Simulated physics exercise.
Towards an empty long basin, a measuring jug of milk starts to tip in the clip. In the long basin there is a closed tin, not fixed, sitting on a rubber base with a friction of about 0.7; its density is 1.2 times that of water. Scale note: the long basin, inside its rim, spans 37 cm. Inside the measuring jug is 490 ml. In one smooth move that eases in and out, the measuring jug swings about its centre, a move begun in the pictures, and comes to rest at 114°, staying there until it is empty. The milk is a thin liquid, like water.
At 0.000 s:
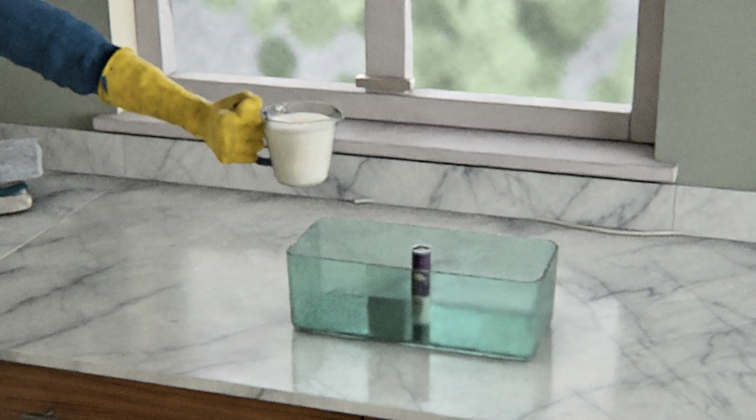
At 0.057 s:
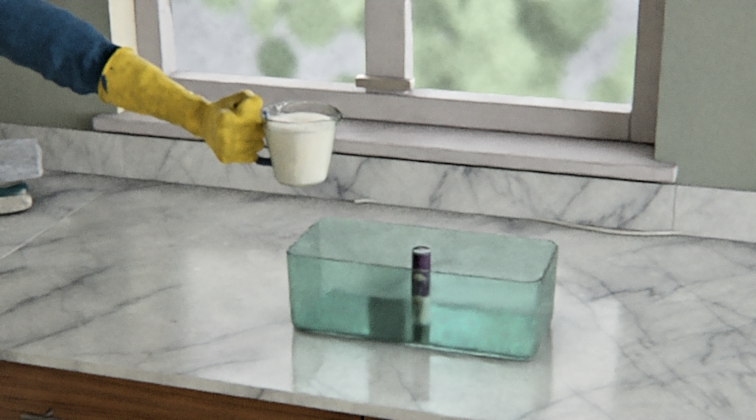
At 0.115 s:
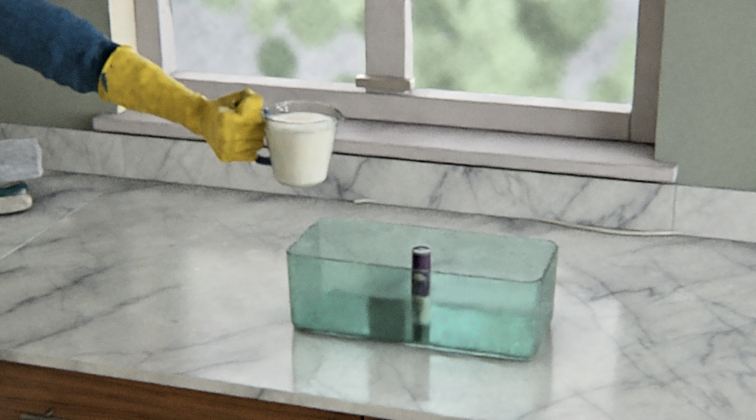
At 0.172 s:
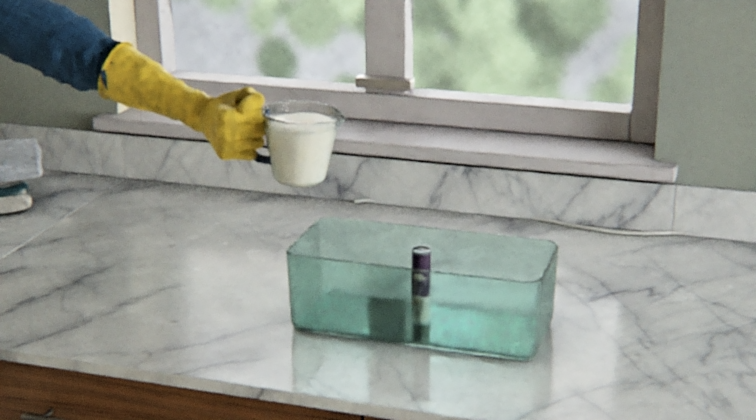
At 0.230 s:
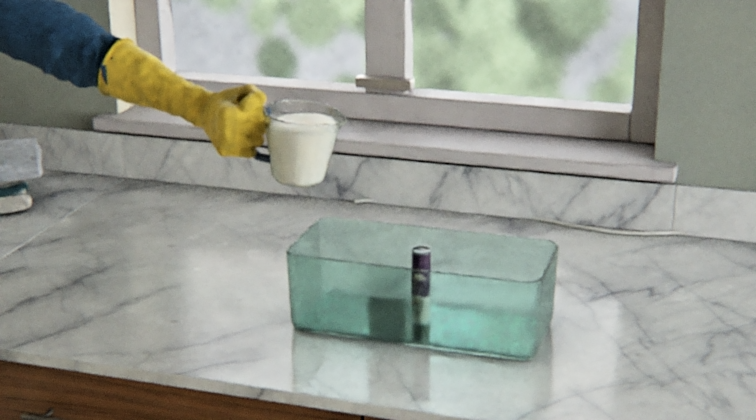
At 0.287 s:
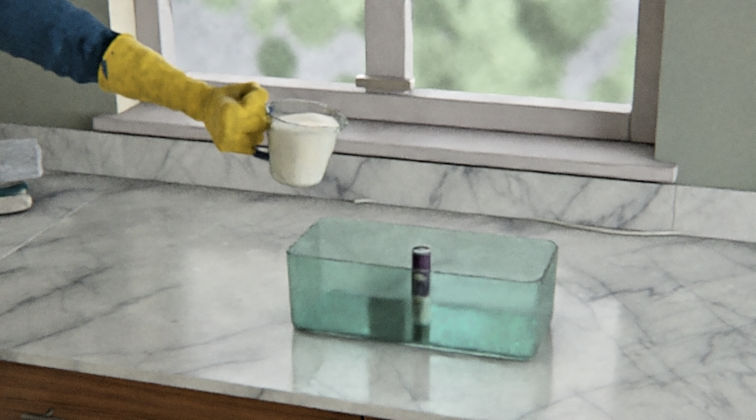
At first, a yellow-gloved hand holds a clear measuring jug of milk level, above and to the left of a greenish see-through basin with a small closed tin standing inside. Then the hand slowly tilts the jug slightly to the right, while the basin and tin stay still.
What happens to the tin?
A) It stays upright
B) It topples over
The answer is A.
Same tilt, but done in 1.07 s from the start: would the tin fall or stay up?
Result: Tin upright.
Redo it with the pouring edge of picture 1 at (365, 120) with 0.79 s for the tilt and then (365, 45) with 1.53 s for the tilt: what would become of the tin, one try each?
First it topples; then it remains upright.
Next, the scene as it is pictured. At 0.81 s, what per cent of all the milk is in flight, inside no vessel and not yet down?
Roughly 20 percent.
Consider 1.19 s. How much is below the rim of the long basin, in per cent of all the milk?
My estimate is about 80 percent.
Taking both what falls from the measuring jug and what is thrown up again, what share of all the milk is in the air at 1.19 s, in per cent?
Estimated airborne part: Roughly 10 per cent.
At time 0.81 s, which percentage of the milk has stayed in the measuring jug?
Close to 68 percent of the liquid remains at that time.
By 0.81 s the tilt is 62° and 69 per cent is still to pour; the tin stands where it began.
By 1.19 s the tilt is 101° and 9 per cent is still to pour; the tin stands where it began.
By 1.59 s the tilt is 114° and 0 per cent is still to pour; the tin stands where it began.
By 2.03 s the tilt is 114° and 0 per cent is still to pour; the tin stands where it began.
At rest the tin stands where it began.
